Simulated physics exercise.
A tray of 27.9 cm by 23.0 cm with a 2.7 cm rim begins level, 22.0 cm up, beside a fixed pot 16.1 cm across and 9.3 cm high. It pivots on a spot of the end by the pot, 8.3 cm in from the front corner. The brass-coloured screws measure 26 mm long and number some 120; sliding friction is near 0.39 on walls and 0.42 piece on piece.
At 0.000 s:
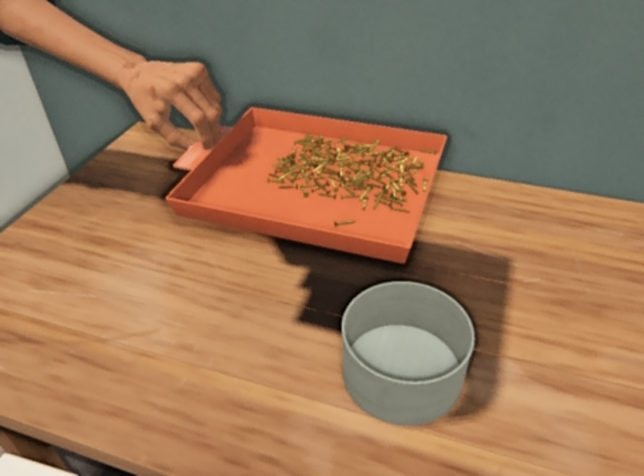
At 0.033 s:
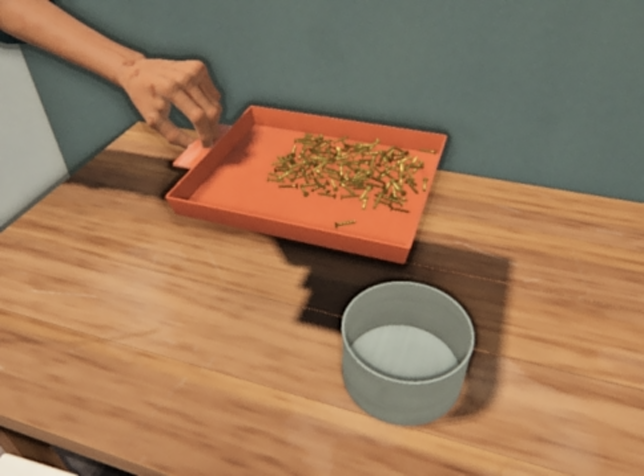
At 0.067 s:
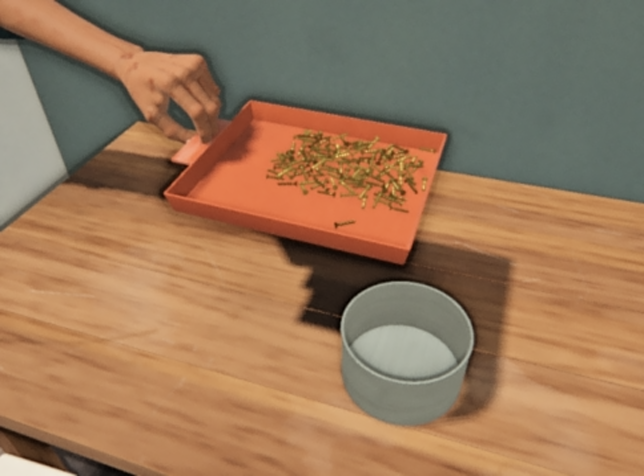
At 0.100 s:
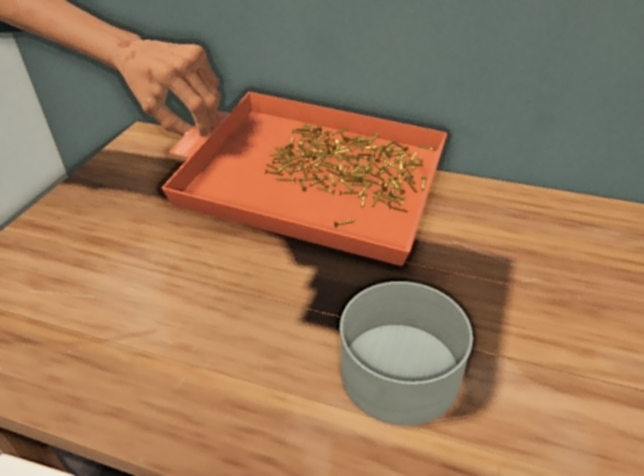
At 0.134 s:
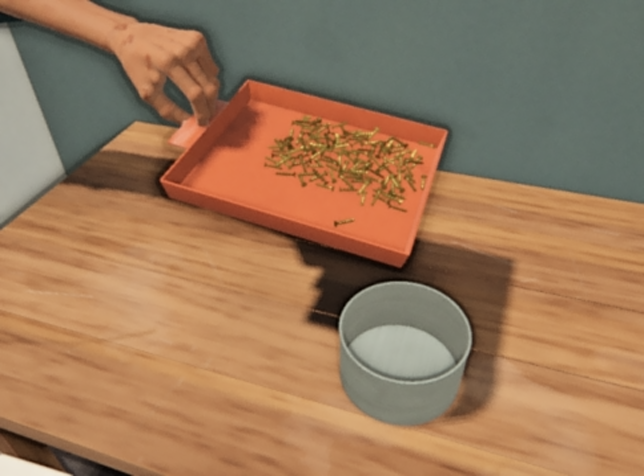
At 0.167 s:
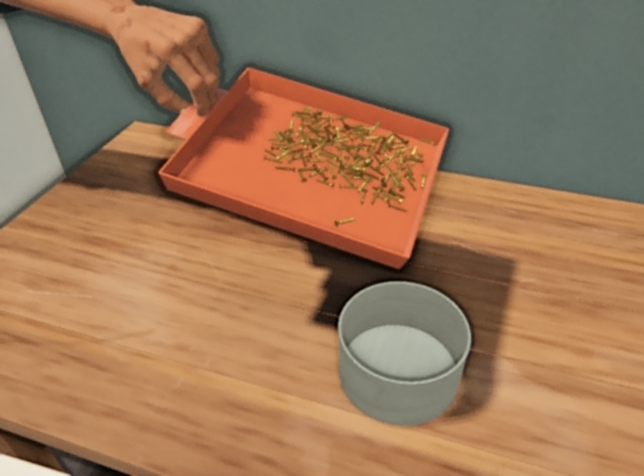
A hand reaches in from the upper left to the handle of a tray above a wooden counter against a blue-green wall, seen from above at an angle. The shallow orange-red tray holds a loose scatter of small brass-coloured screws toward its right side, with a round grey-green pot below right. The hand raises the tray's left end slightly, tilting it down toward the right front corner, while the screws barely shift and the view stays still.
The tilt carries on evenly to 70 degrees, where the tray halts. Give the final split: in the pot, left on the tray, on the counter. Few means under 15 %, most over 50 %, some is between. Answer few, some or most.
Pot some, tray most, counter few.
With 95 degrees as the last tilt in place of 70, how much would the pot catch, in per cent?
In that case some 95 per cent.
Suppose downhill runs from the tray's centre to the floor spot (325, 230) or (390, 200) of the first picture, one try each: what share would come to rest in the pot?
About 25 and 10 per cent.
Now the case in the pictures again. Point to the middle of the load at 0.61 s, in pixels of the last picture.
Near (411, 203).
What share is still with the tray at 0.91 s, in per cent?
Some 65 per cent of the load.
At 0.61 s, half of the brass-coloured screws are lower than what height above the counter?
Roughly 24 cm.
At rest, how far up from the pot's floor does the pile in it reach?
Some 1.5 cm.
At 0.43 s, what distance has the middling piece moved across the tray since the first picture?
Some 2 cm.
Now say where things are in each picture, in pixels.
In the first frame, tray tilt 0 degrees, front corners at (172, 196) and (406, 244); middle of the pieces at (351, 168); pot at (407, 328).
In the second frame, tray tilt 0 degrees, front corners at (172, 195) and (406, 244); middle of the pieces at (351, 167).
In the third frame, tray tilt 2 degrees, front corners at (170, 192) and (406, 245); middle of the pieces at (351, 165).
In the fourth frame, tray tilt 5 degrees, front corners at (169, 186) and (405, 247), lowest corner right front; middle of the pieces at (350, 162).
In the fifth frame, tray tilt 8 degrees, front corners at (167, 179) and (405, 250), lowest corner right front; middle of the pieces at (350, 157).
In the sixth frame, tray tilt 12 degrees, front corners at (165, 171) and (405, 253), lowest corner right front; middle of the pieces at (350, 153); pot at (404, 328). Its pace works out near 110 degrees a second.
Then, at 0.43 s, tilt 41 degrees; the tray holds 100 %, the pot 0 %.
After 0.61 s, tilt 61 degrees; the tray holds 100 %, the pot 0 %.
Then, at 0.91 s, tilt 70 degrees; the tray holds 65 %, the pot 20 %.
By 1.8 s all is still; pot 30 %, tray 65 %, counter 5 %.
